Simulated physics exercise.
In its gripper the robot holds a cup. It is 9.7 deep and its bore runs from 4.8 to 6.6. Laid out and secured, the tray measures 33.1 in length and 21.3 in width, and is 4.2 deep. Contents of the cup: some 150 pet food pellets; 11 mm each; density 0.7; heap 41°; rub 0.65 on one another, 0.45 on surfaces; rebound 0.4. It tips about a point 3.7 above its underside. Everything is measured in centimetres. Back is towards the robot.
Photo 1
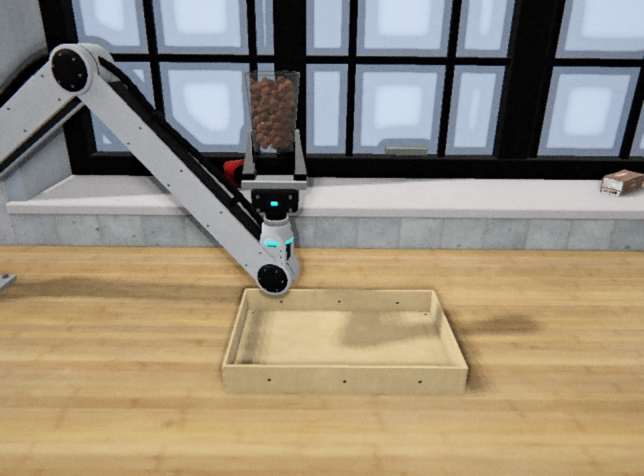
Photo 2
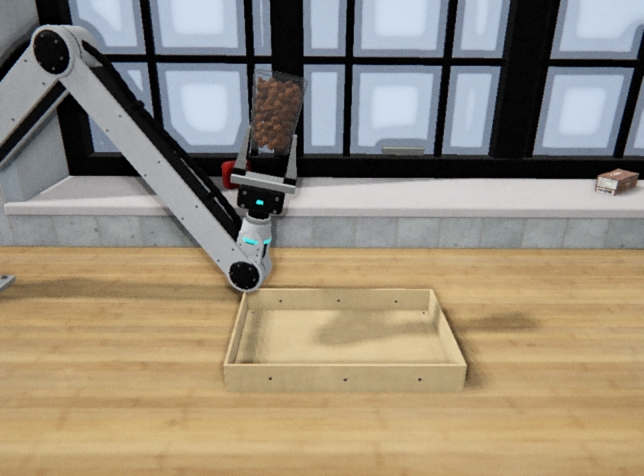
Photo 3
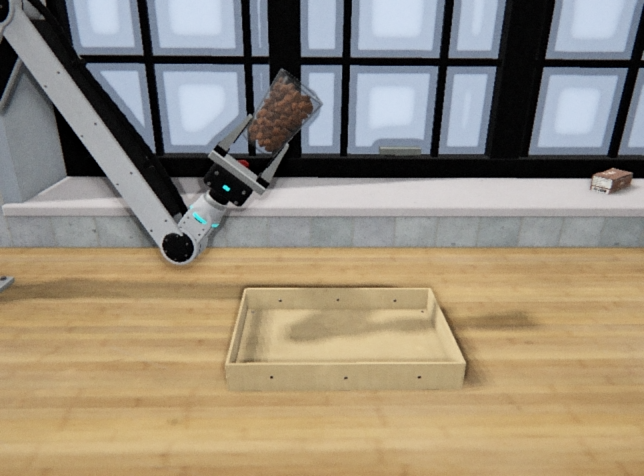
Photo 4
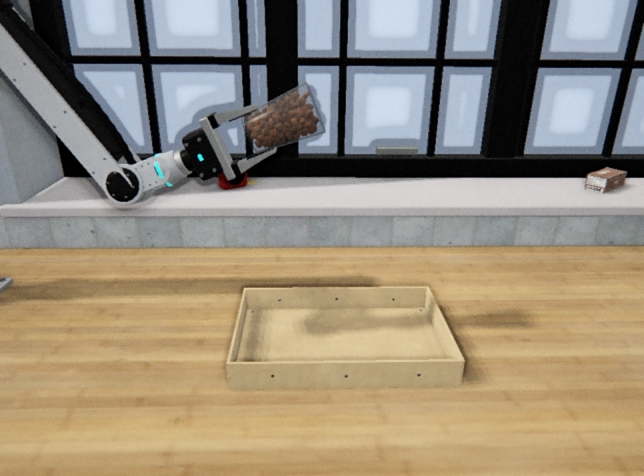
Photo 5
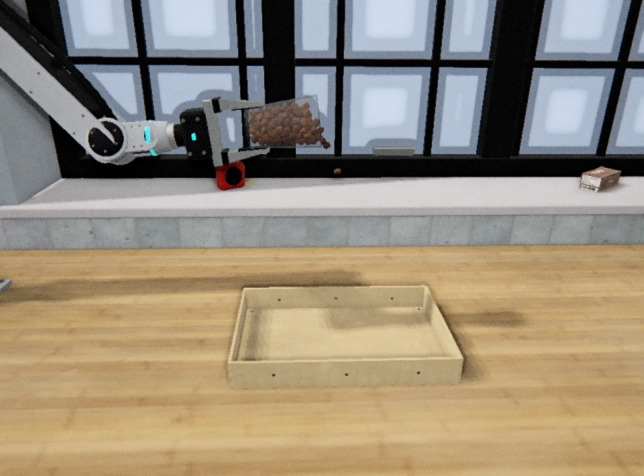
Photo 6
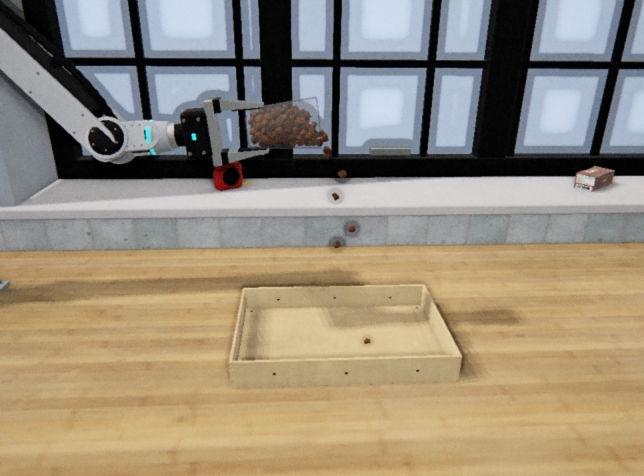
On a wooden worktop by a window, a robot arm tilting a clear cup rightward, brown pellets dropping toward a shallow tray.
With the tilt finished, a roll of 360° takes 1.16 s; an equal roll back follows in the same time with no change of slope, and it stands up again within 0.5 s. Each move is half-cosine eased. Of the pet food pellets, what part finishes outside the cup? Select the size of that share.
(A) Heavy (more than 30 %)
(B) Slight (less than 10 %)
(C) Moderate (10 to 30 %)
The answer is A.
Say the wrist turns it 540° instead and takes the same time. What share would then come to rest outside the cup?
Estimate: Approx. 65 per cent.
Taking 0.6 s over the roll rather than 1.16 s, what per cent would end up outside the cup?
In that case roughly 35 percent.
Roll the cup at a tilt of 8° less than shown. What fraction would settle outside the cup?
It would come to about 25 percent.
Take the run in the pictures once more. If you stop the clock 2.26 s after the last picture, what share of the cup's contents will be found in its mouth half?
Around 40 per cent.
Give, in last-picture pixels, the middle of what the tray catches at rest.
Middle: Close to (365, 331).
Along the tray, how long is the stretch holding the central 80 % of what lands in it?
14 cm.
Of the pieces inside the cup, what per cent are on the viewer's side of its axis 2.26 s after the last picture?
Roughly 70 per cent.
Then, 1.13 s after the last picture, tipped 85°, highest piece 38 above the table; 100 in the cup, 50 in the tray, 4 in flight or on a rim.
Then, 2.26 s after the last picture, tipped 85°, highest piece 38 above the table; 75 in the cup, 73 in the tray, 6 in flight or on a rim.
Then, 3.02 s after the last picture, upright, highest piece 39 above the table; 79 in the tray, 75 in the cup.
Then, 3.72 s after the last picture, upright, highest piece 39 above the table; 79 in the tray, 75 in the cup.
Final count, 79 in the tray, 75 in the cup. That is 51 % outside the cup.
